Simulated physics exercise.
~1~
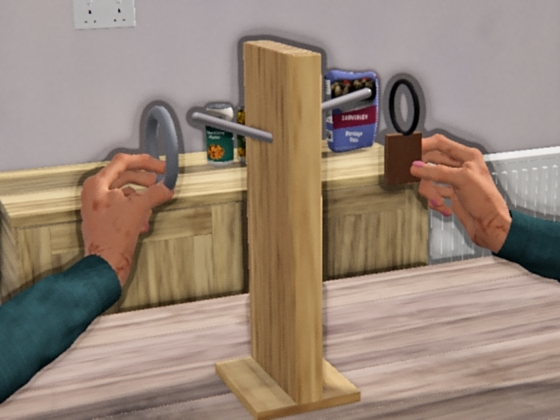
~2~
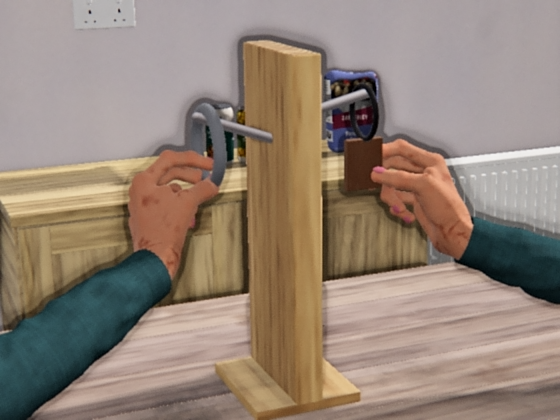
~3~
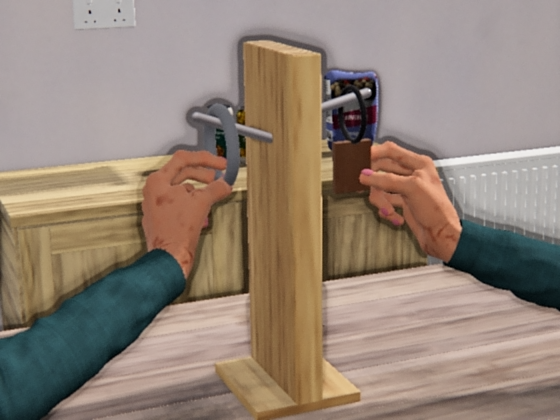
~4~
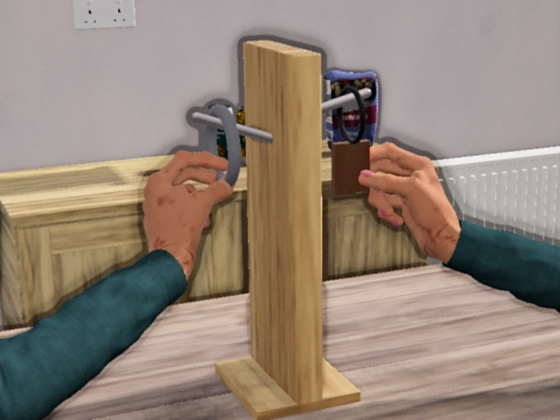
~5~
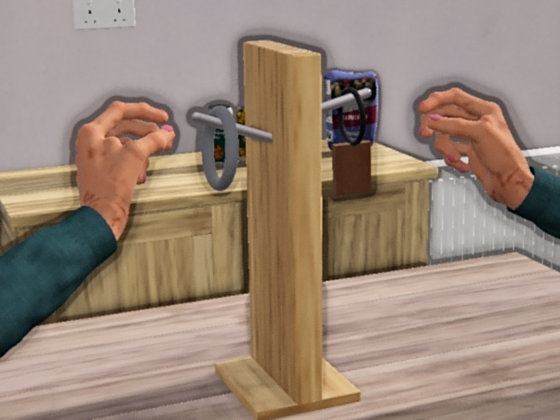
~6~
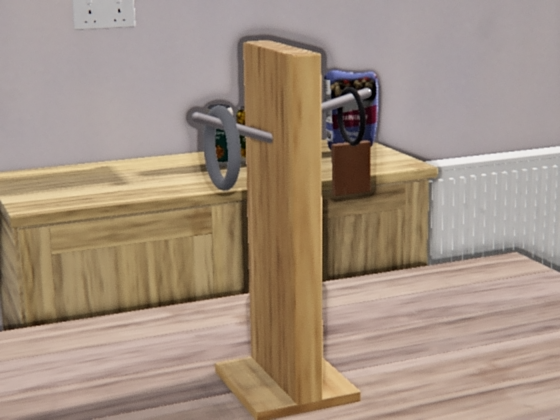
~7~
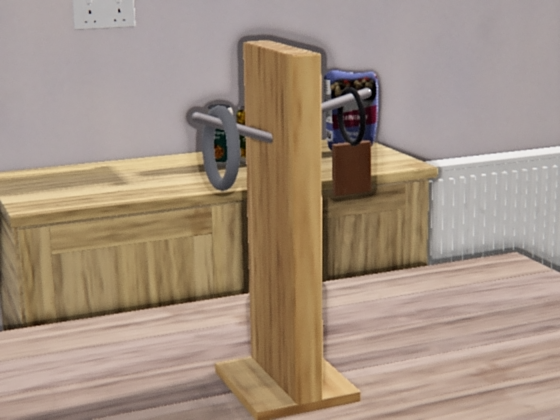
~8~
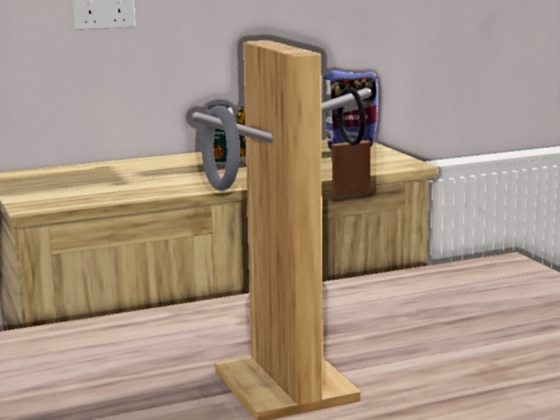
A tall wooden stand with a metal peg on each side rises from a pale wood table, seen from a fixed, slightly raised view in a room with a wooden cabinet, a white radiator and a grey wall. Two hands in dark teal sleeves hold a grey ring at left and a brown tag with a black loop at right. The hands move inward, bringing the ring and the loop onto the pegs, and pause there. Both then let go and draw back out of view. The grey ring and brown tag stay hanging, still, on their pegs.
